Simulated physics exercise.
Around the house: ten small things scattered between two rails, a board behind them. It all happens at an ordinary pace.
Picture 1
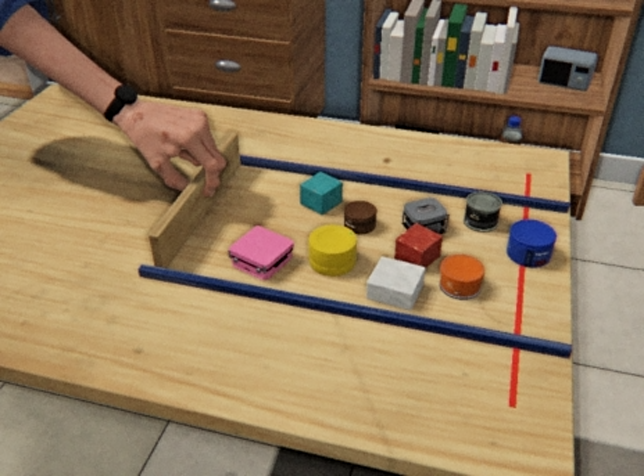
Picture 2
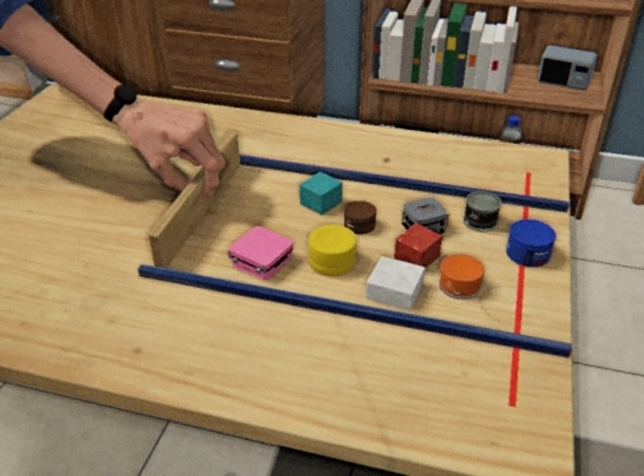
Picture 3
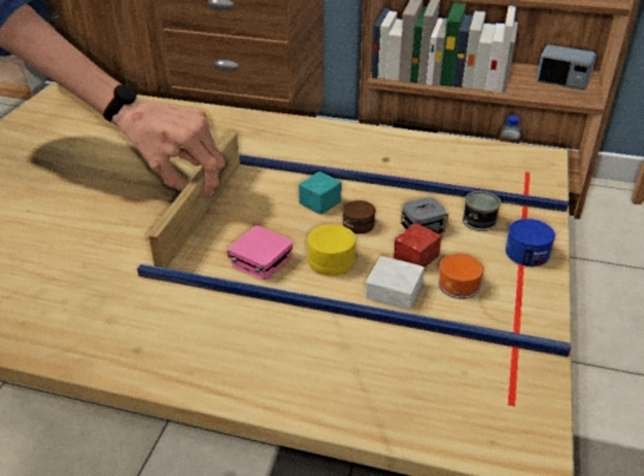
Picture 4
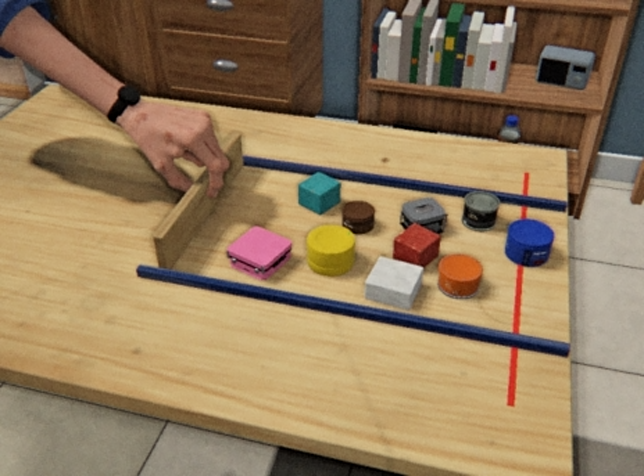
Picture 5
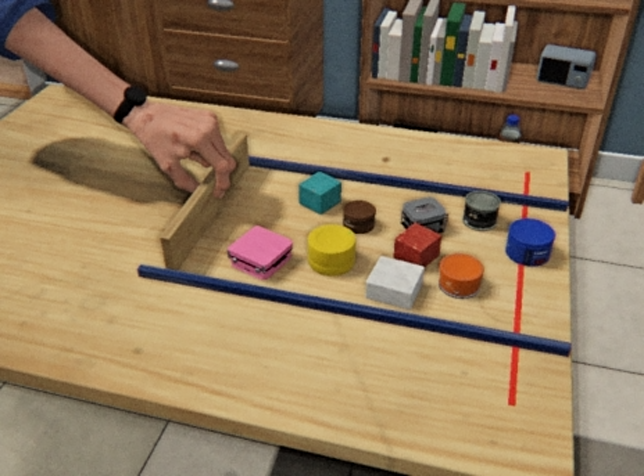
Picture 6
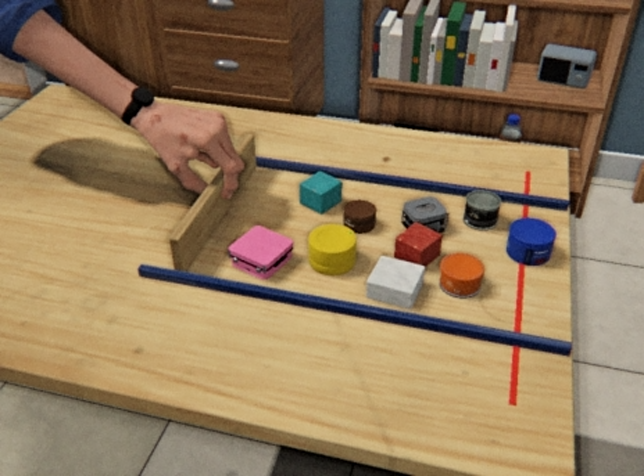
A hand slides a wooden board slightly right between two rails toward ten still objects.
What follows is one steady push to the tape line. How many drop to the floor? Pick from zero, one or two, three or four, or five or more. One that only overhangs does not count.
In the end the number that fall off is five or more.
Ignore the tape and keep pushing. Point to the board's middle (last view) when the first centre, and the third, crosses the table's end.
Near (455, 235) and (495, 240).
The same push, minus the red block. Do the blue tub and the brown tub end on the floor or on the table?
The blue tub falls, the brown tub survives.
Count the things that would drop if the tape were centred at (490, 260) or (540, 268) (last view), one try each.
The counts: 2 and 7.
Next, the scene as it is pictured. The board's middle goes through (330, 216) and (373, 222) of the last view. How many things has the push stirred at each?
5 and 8.
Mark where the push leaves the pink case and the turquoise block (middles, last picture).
About (547, 298), and the other about (543, 219).
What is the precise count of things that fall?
In all, 6 of them.
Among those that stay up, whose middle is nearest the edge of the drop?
It is the grey case.
A little later, none off yet; blue tub at rest near (531, 242); black tin at rest near (482, 210); orange tin at rest near (461, 275).
Next, none off yet; blue tub at rest near (531, 242); black tin at rest near (482, 210); orange tin shifted about its own width near (501, 280).
Later still, none off yet; blue tub tilted a little near (587, 247); black tin shifted about its own width near (529, 213); orange tin tilted a little near (593, 310).
When it is over, the number that fall off is five or more; down, yellow lid, white block, red block, orange tin, black tin and blue tub.
